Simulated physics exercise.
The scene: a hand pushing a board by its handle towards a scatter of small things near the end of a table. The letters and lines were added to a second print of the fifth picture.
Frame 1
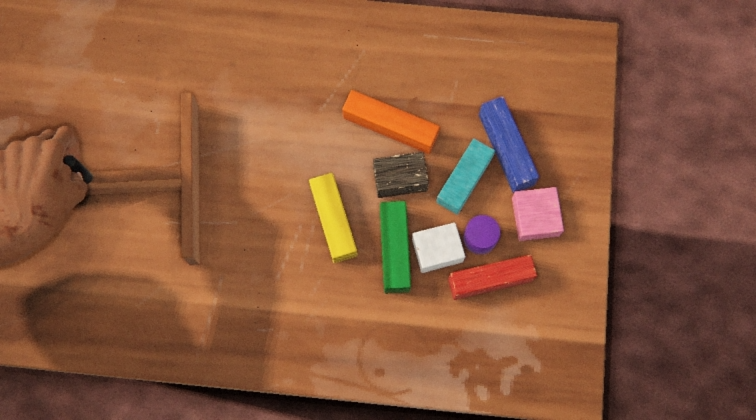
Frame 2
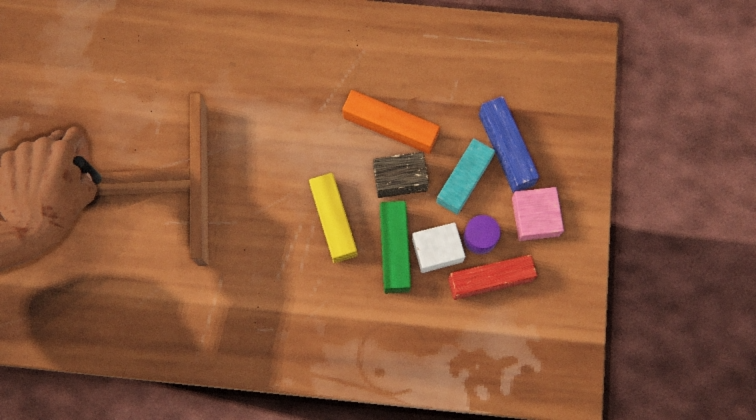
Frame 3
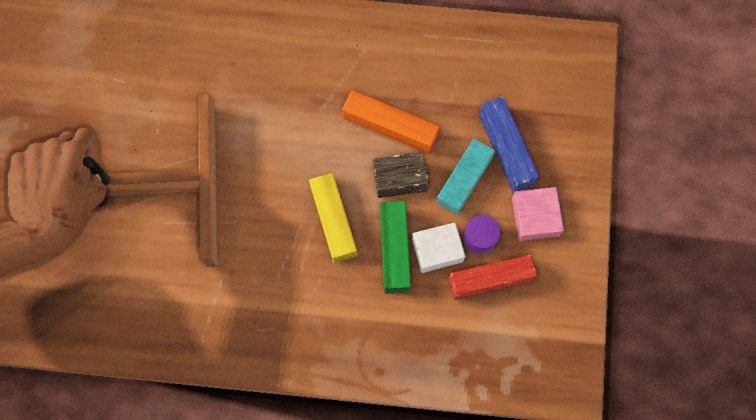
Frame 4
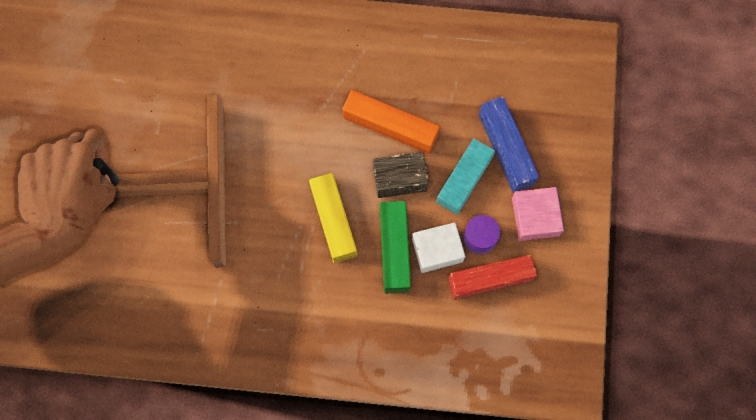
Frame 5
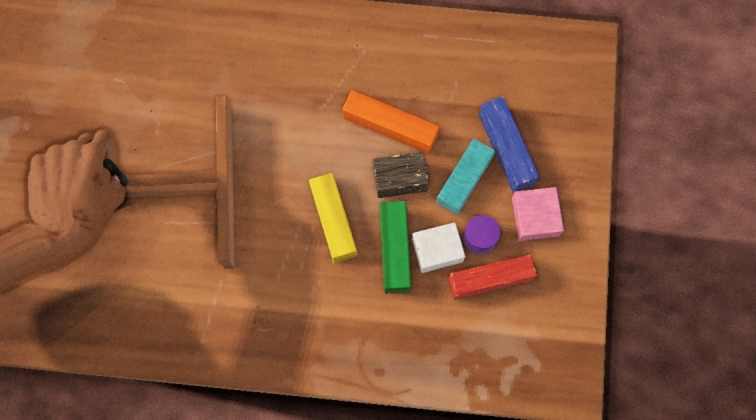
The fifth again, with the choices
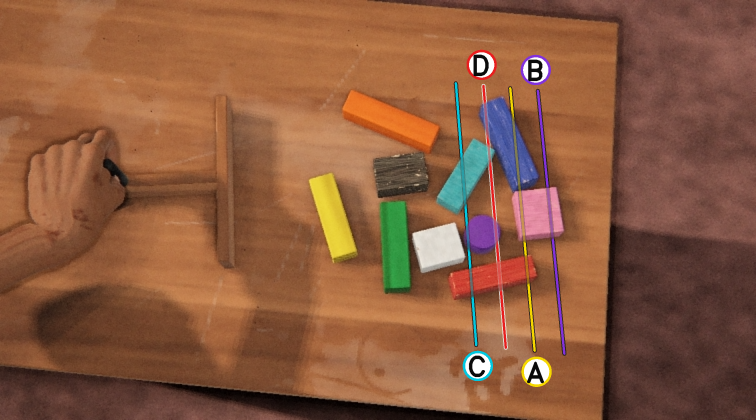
A hand slowly pushing a wooden board by its handle rightwards across a tabletop, towards colourful blocks that stay still.
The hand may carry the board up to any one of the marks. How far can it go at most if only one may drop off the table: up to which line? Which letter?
The farthest such stop is D.
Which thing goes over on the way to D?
The purple tin goes over.
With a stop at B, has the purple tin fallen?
By then, yes.
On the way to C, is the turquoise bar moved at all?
Yes.
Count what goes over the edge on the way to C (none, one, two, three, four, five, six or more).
In all, none.
On the marked copy, A at (522, 215); B at (551, 218); C at (466, 210); D at (494, 212).
Following D. Soon after the start, board (319, 186); yellow stick (340, 218); pink block (538, 214).
Later, board (416, 195); pink block (557, 212); purple tin (537, 241).
In the end, board (493, 202); purple tin over the edge; red bar (598, 289); one fallen.
As for the rest, A drops three; B drops four; C is within the limit but short.
